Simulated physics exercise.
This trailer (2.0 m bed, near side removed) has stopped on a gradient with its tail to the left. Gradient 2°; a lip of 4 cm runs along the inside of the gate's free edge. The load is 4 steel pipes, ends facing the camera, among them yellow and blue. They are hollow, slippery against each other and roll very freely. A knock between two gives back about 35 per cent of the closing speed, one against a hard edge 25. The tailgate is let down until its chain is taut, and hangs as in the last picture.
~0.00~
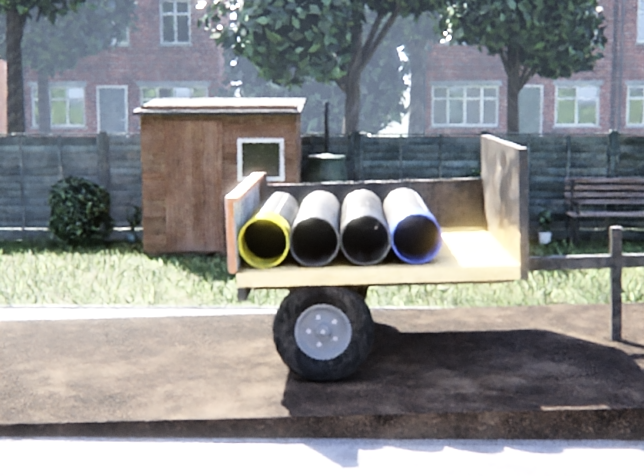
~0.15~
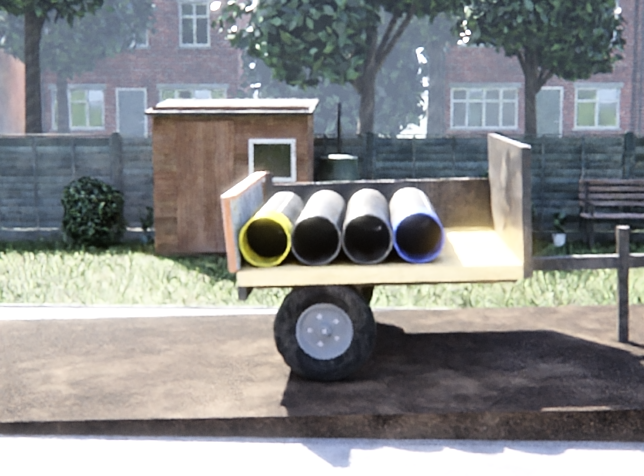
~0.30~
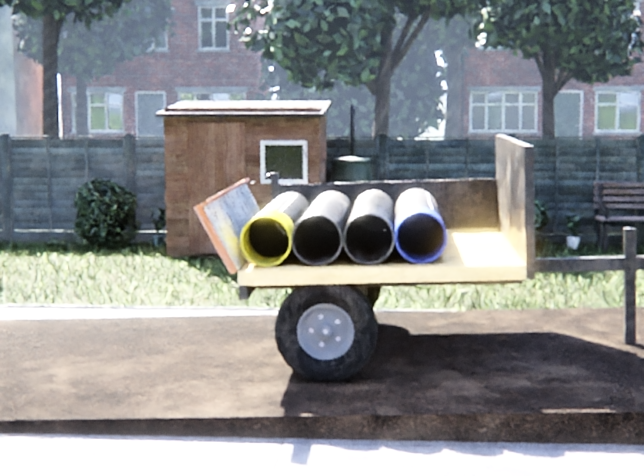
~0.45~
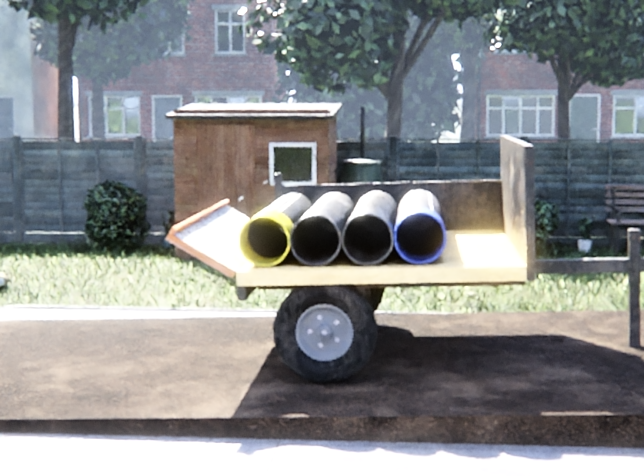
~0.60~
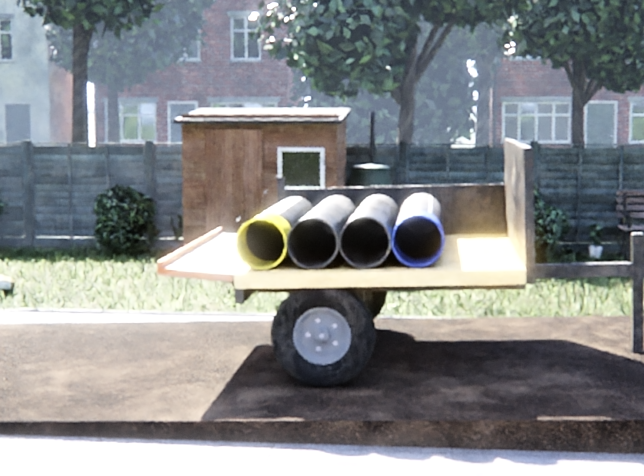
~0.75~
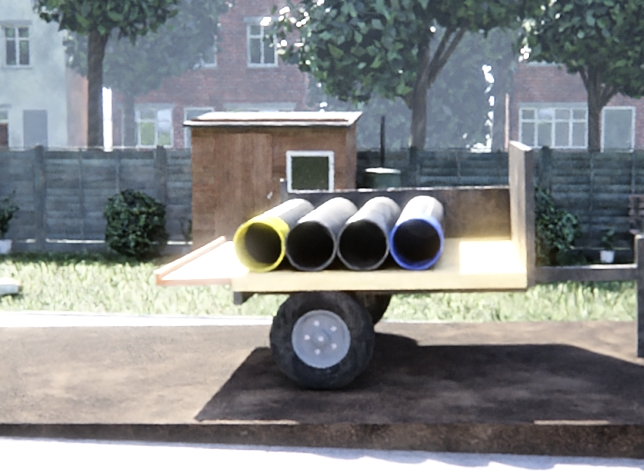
The tailgate on the left end of a small trailer swung down and outward until it hung just past level, while the four pipes on the bed, yellow-rimmed to blue-rimmed, hardly moved.
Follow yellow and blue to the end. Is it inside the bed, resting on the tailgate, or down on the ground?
Yellow is left resting on the tailgate. Blue is left inside the bed.
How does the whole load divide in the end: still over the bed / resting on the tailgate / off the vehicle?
2, 2 and 0.
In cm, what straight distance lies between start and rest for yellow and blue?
Moved: Yellow 60, blue 60.
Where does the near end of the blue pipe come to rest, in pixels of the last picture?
Around (335, 245).
By 1.4 s, yellow is on the bed, 10 cm short of the hinge, rolling left; blue is on the bed, 120 cm short of the hinge, rolling left; 0 gone off the back.
By 2.1 s, yellow is on the gate, 5 cm past the hinge, rolling left; blue is on the bed, 105 cm short of the hinge, rolling left; 0 gone off the back.
Finally (3.6 s), yellow is on the gate, 40 cm past the hinge; blue is on the bed, 70 cm short of the hinge; 0 gone off the back.
